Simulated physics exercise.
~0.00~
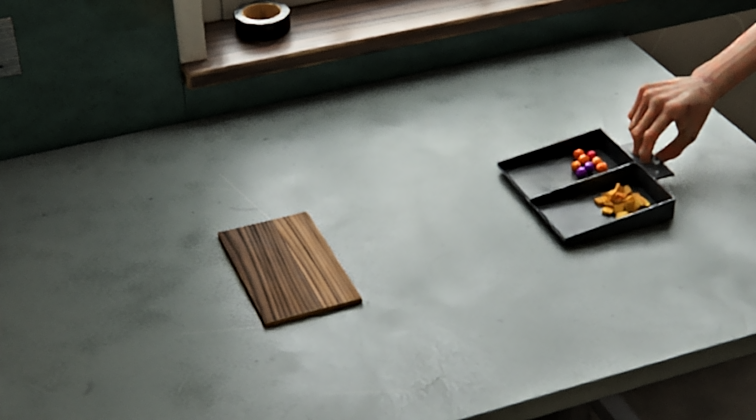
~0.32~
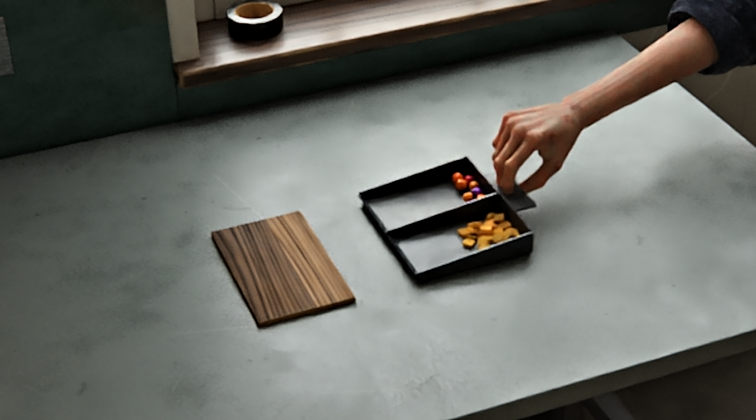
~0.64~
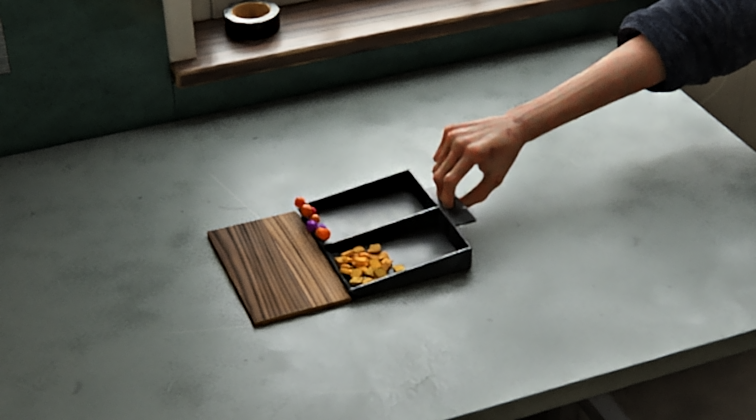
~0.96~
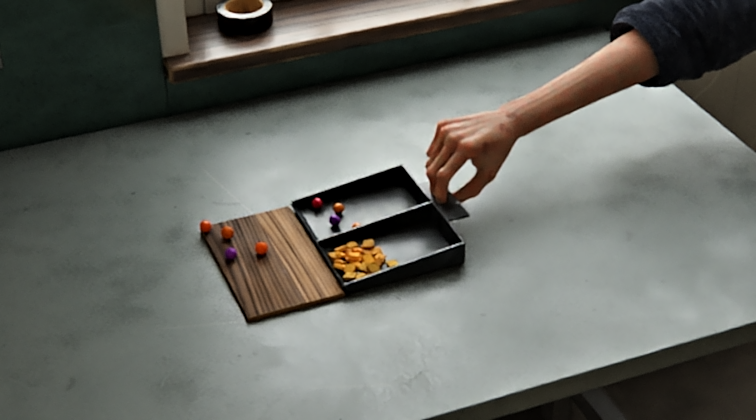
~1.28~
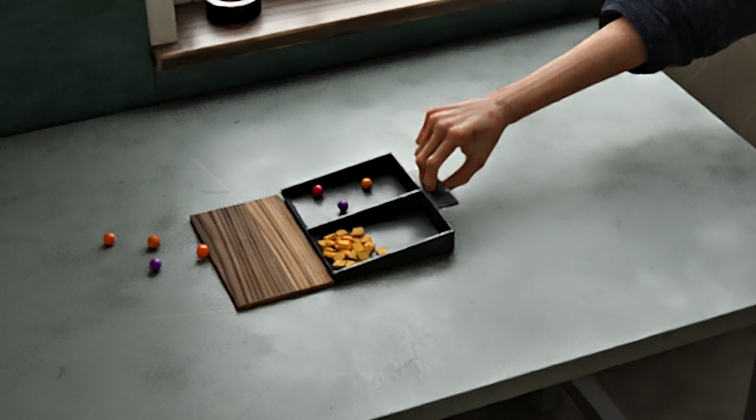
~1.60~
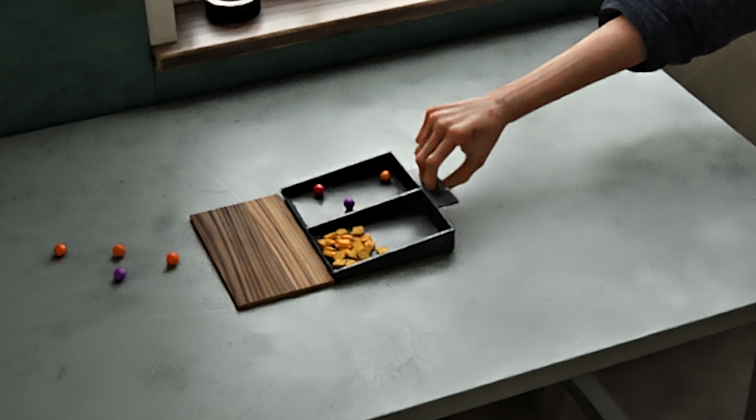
The clip opens on a grey tabletop where a hand grips the right edge of a black divided tray, with small orange, red and purple balls in the far section and golden, chip-like pieces in the near one. The hand pushes the tray left towards a flat wooden board. The tray meets the board and stops, and both lots shift to the front rim. Several balls go over the rim and roll across the board onto the table. At the end, four balls sit left of the board, three remain in the tray, and the golden pieces all stay inside.
